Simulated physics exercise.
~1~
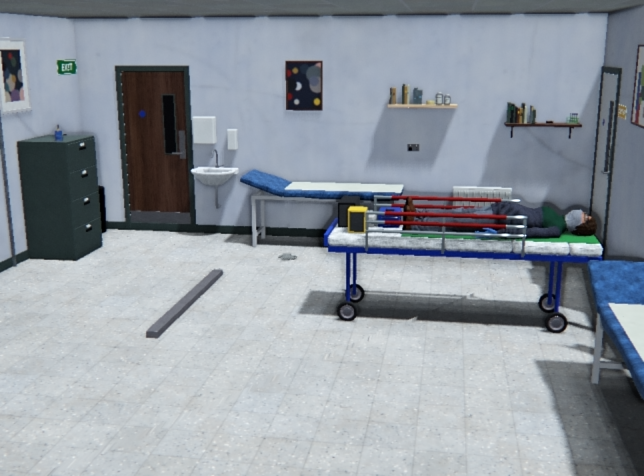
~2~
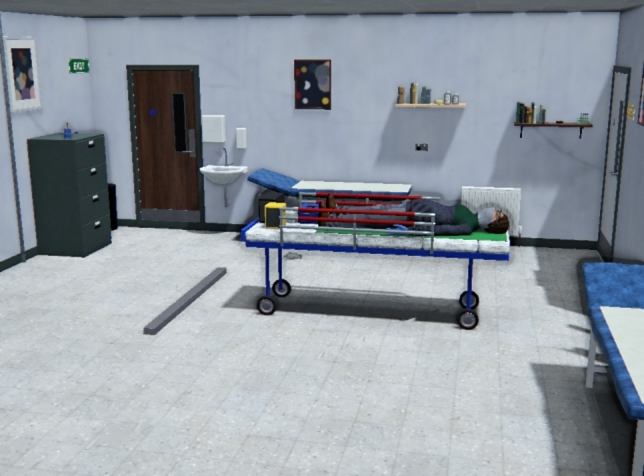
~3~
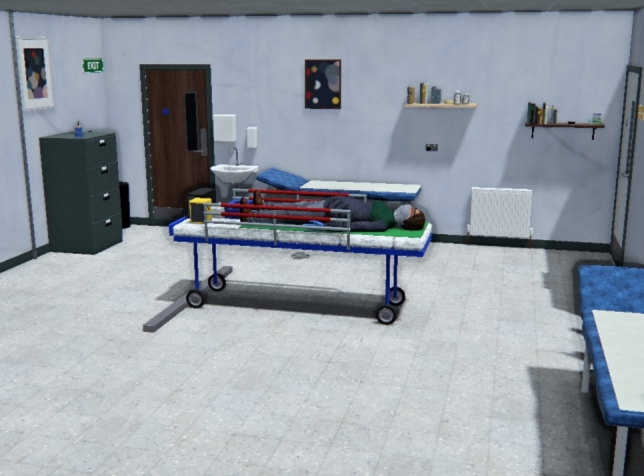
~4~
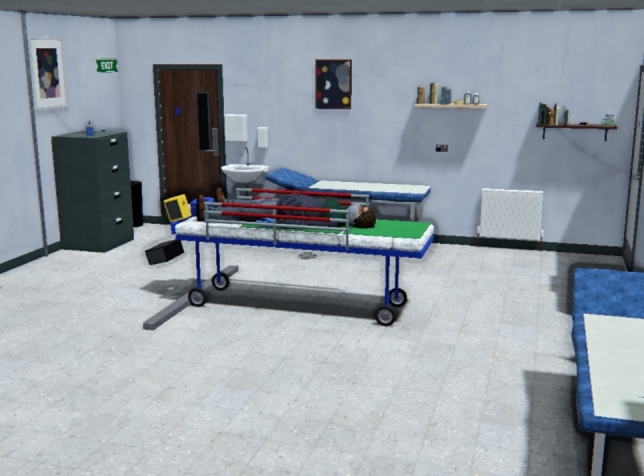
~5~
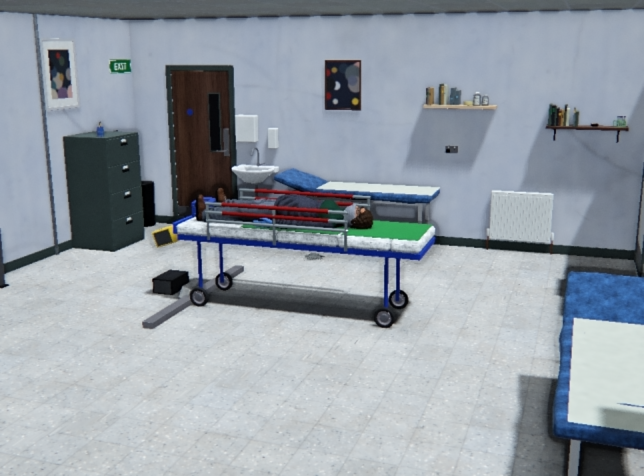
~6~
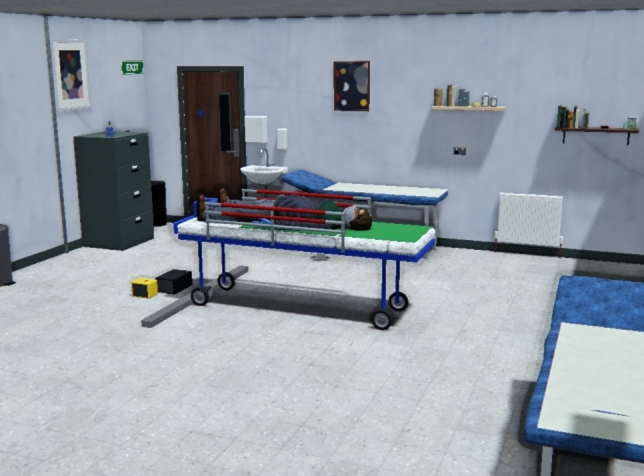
A person lying on a wheeled hospital trolley rolled left across the room until it stopped at a grey bar on the floor, and the person slid toward the foot end while a black box and then a yellow one dropped to the floor.
